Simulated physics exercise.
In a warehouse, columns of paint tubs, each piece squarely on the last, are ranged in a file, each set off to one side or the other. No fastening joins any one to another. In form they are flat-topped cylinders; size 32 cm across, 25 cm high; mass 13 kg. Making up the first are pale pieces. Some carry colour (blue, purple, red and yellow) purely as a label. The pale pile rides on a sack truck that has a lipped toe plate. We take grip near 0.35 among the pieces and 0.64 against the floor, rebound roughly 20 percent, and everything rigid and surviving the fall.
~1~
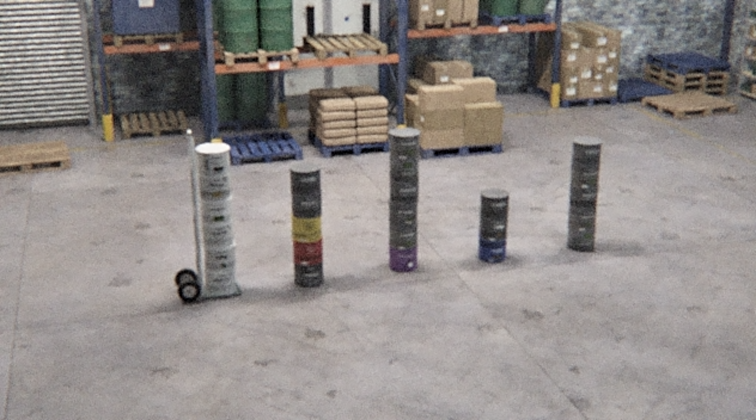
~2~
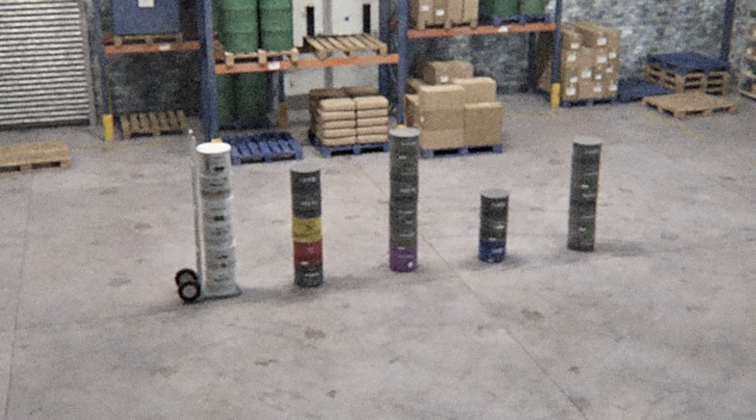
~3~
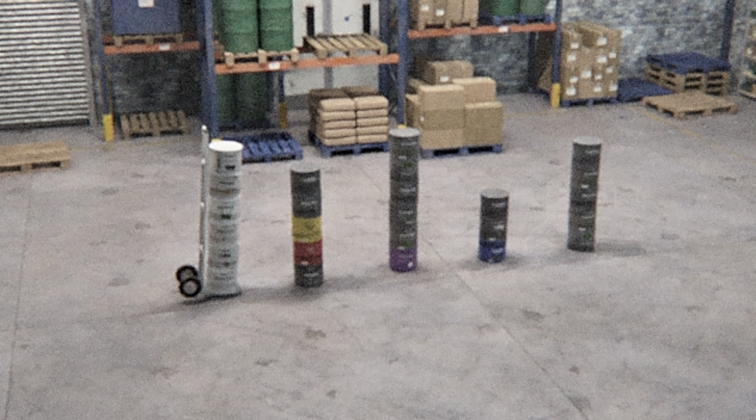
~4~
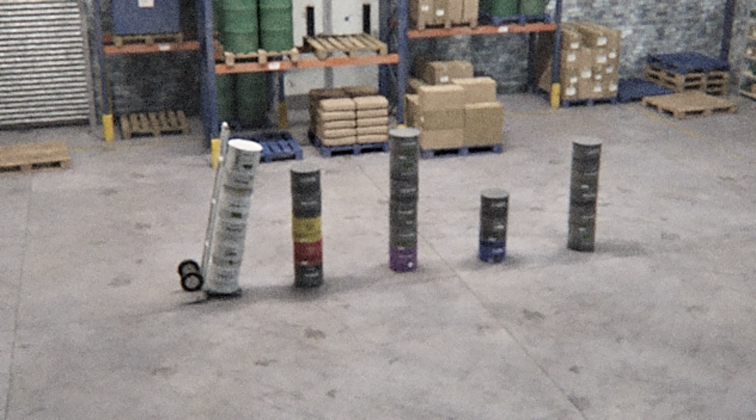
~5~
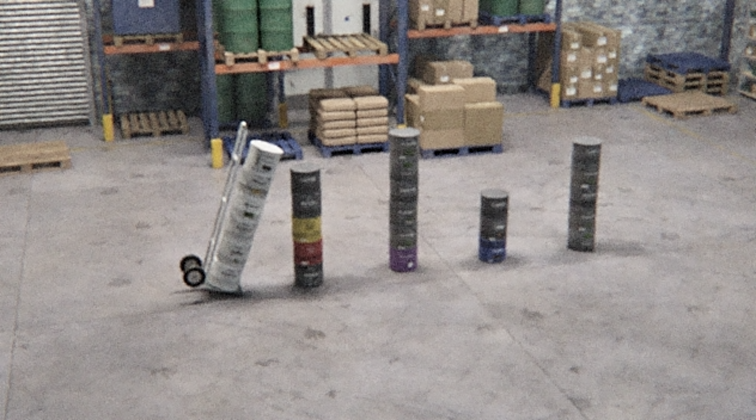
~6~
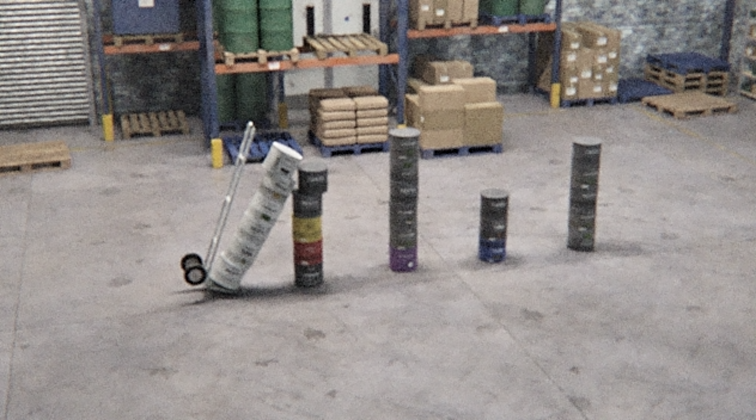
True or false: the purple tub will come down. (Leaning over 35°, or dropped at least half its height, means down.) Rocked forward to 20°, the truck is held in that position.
False.
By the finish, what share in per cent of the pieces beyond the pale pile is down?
About 45 per cent.
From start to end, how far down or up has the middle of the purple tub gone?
0 cm lower.
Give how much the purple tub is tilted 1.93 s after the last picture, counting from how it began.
Roughly 0°.
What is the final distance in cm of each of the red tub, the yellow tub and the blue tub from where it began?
Here red ends up 60 centimetres away, yellow 100 centimetres and blue 0 centimetres.
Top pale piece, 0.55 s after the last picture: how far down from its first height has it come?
I'd put it at close to 20 cm below where it started.
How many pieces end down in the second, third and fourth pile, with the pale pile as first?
For the second pile 4, for the third pile 5, for the fourth pile 0.
Then, 0.55 s after the last picture, 6 of the pale pile down; none of the 19 other tubs down, 5 disturbed; purple tub unmoved; red tub leaning 22°.
Then, 1.09 s after the last picture, 6 of the pale pile down; 5 of the 19 other tubs down; purple tub unmoved; red tub on its side.
Then, 1.93 s after the last picture, 6 of the pale pile down; 9 of the 19 other tubs down; purple tub unmoved; yellow tub on its side.
By the end, 6 of the pale pile down; 9 of the 19 other tubs down; purple tub unmoved; yellow tub on its side; red tub on its side. As the last picture would show them, middles, purple tub near (405, 256), yellow tub near (393, 269).
